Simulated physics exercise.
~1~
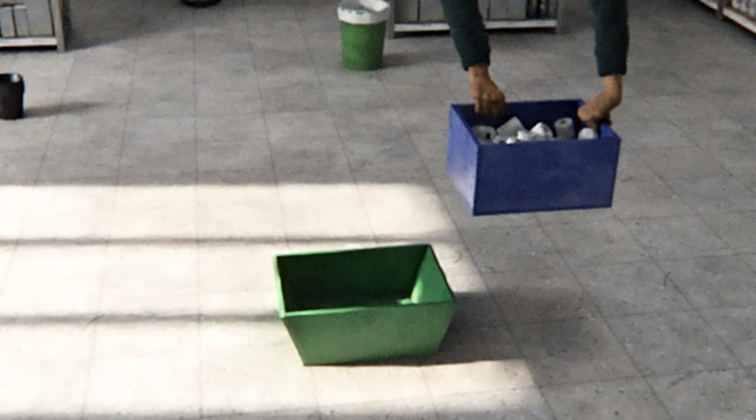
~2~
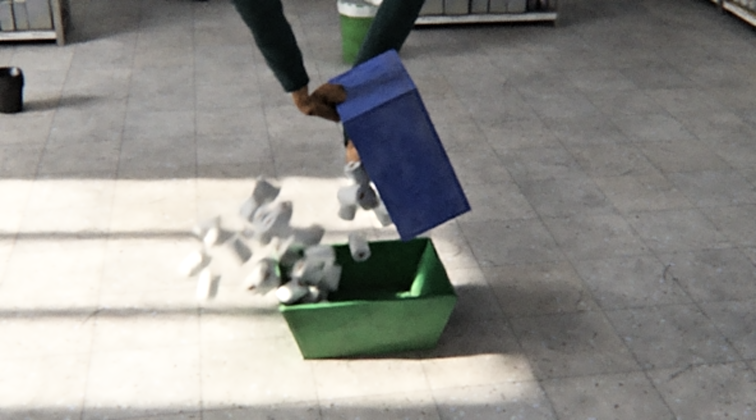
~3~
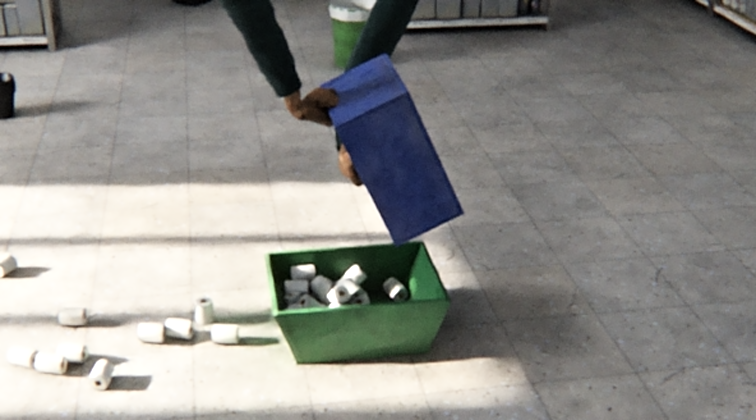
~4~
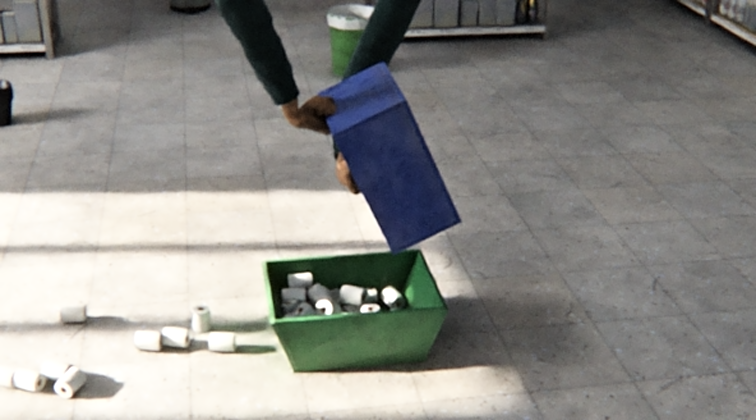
We see two hands hold a blue box of small pale rolls, move it left over a green container on a tiled floor and tip it steeply; the rolls tumble out, many landing in the container while others scatter across the floor to its left, and the box stays tilted above.
